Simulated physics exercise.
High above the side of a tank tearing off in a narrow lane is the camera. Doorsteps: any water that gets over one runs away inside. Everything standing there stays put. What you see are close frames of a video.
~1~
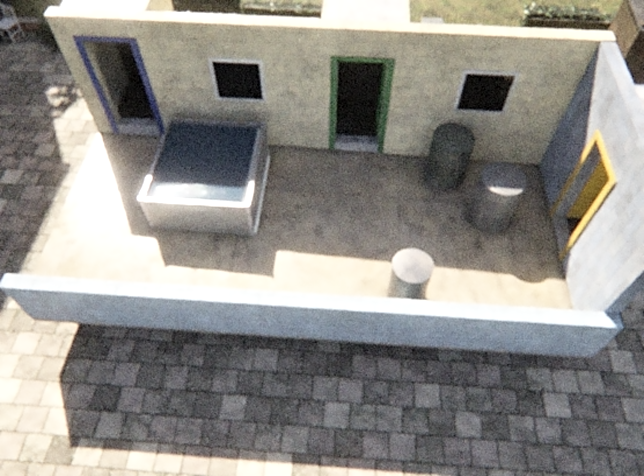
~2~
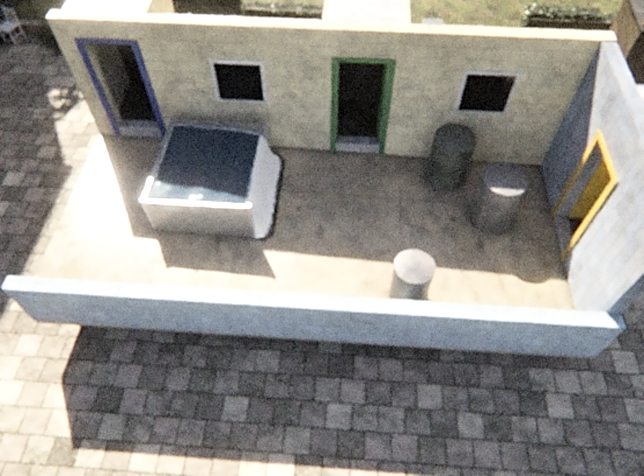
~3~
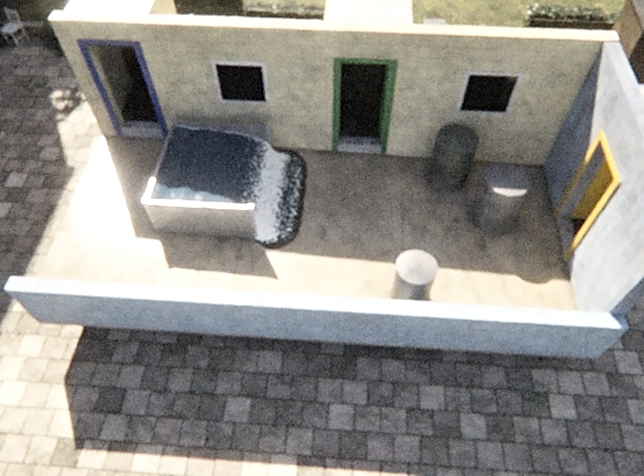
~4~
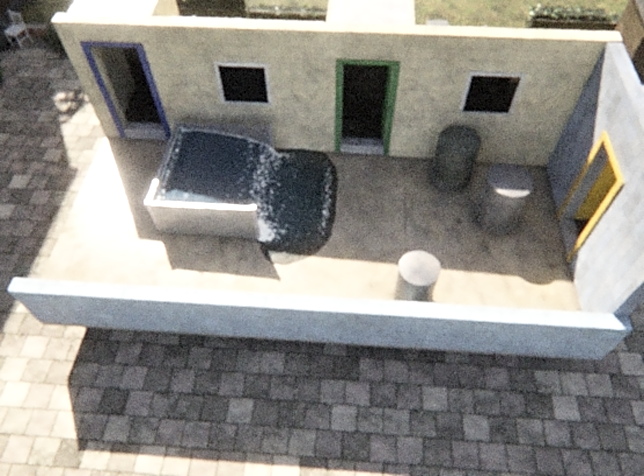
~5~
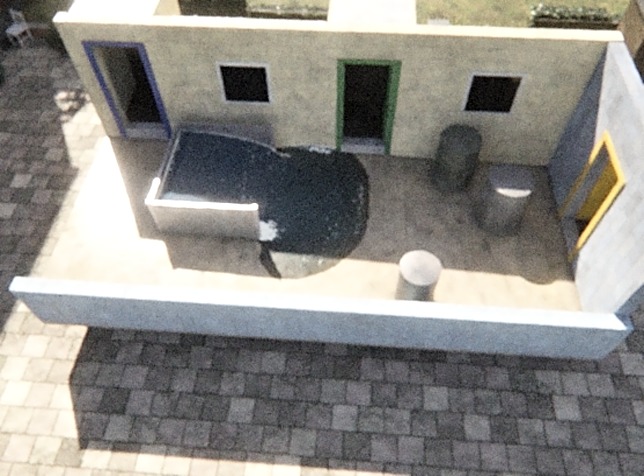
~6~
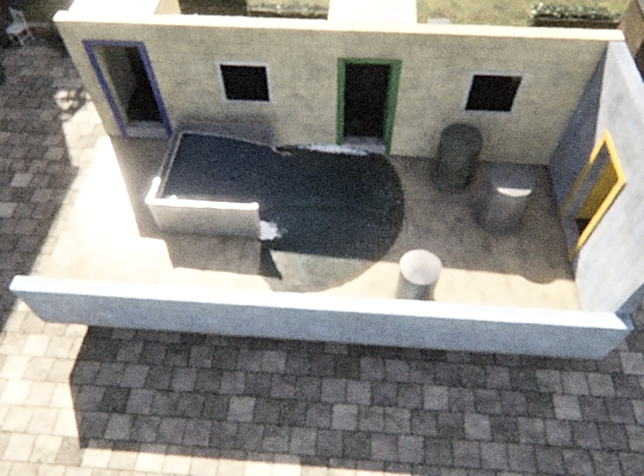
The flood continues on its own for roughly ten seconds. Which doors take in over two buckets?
Door by door: The blue door does not, the green door does not, the yellow door does.
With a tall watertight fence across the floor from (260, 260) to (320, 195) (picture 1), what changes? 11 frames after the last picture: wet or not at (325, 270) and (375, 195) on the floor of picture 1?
Result by location - first parched, second soaked.
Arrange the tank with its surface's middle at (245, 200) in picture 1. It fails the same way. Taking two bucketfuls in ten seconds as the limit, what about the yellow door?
Result for the yellow door door - it goes past the limit.
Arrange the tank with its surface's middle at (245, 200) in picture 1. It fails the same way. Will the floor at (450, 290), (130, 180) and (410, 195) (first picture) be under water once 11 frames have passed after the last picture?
I'd call them watered, still dry and watered, in the order asked.
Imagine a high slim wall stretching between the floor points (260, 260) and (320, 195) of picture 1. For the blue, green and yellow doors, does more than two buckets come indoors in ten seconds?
The blue door falls short, the green door exceeds it, the yellow door exceeds it.
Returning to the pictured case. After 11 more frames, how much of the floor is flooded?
Close to 60 %.
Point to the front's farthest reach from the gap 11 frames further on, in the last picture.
The flood front should get to about (581, 337).
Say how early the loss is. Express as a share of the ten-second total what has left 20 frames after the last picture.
Roughly 5 percent.
A moment on, water covers 45 % of the floor; the blue door not reached, the green door wet at the sill, nothing in, the yellow door not reached.
Next, water covers 60 % of the floor; the blue door not reached, the green door wet at the sill, nothing in, the yellow door under two buckets in.
Then, water covers 60 % of the floor; the blue door not reached, the green door wet at the sill, nothing in, the yellow door over two buckets in.
Later, water covers 70 % of the floor; the blue door not reached, the green door wet at the sill, nothing in, the yellow door far over two buckets in.
In the end, water covers 80 % of the floor; the blue door not reached, the green door wet at the sill, nothing in, the yellow door far over two buckets in.
